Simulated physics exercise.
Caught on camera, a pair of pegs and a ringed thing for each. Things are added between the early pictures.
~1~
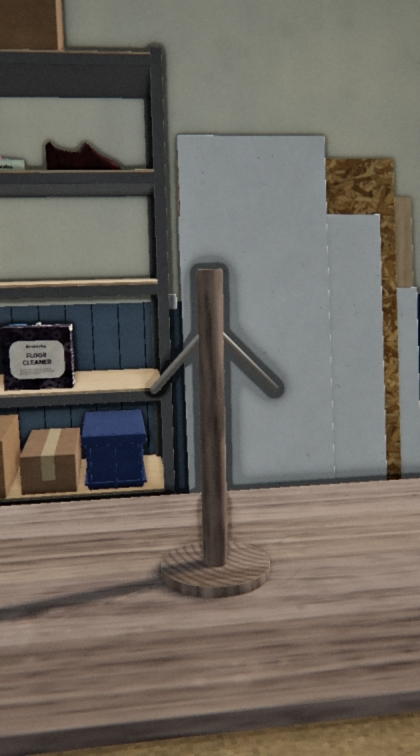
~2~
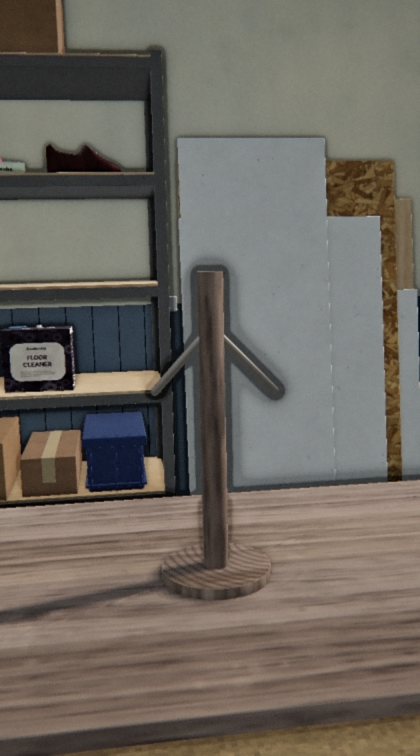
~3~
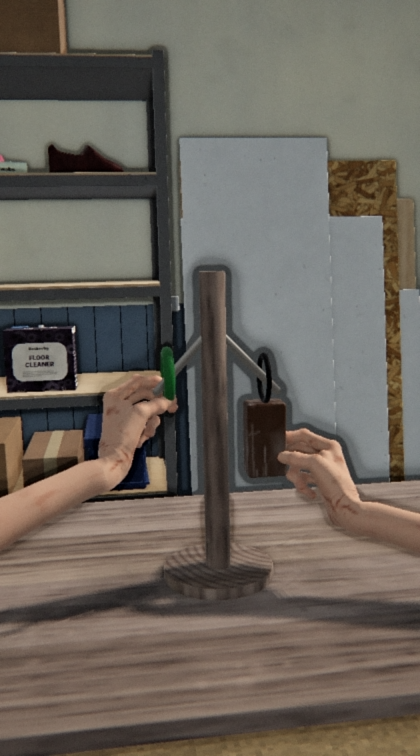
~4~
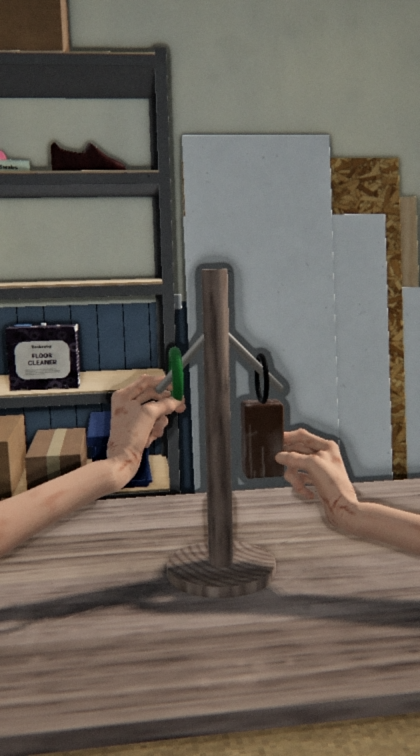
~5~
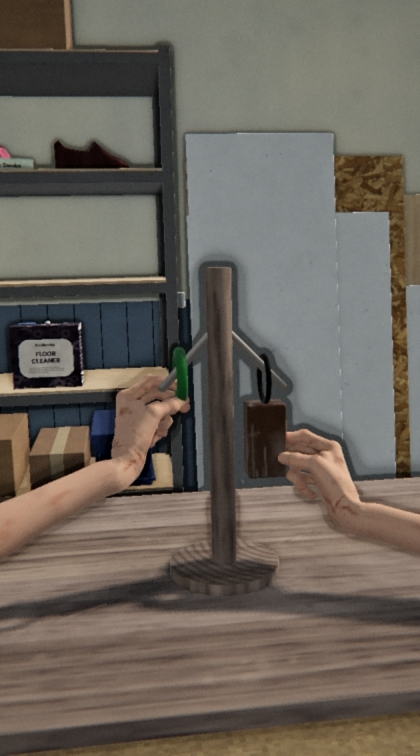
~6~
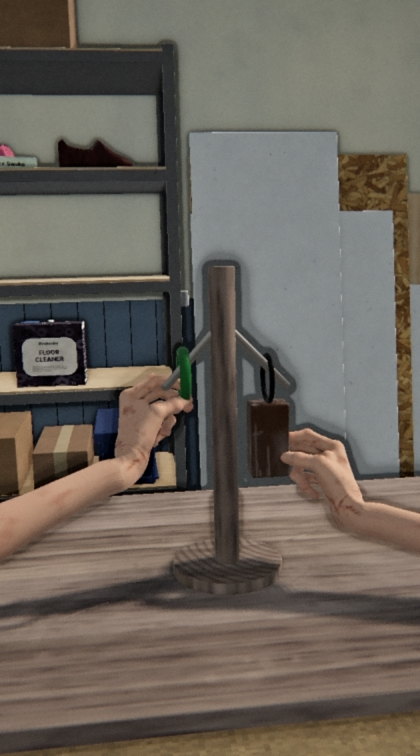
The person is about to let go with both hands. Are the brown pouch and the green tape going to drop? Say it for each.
In the end the brown pouch falls off and the green tape falls off.
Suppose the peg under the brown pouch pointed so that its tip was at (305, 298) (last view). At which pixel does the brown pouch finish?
It ends around (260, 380).
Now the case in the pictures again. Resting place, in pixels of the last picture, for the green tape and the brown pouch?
The green tape around (120, 573); the brown pouch around (355, 542).
Then, 0.18 s past the last view, brown pouch in the air near (286, 466); green tape leaning 42° off how it started near (167, 405).
Then, 0.30 s past the last view, brown pouch in the air near (332, 513); green tape in the air near (140, 500).
Finally, the brown pouch slips down, near (355, 542); the green tape slips down, near (120, 573).
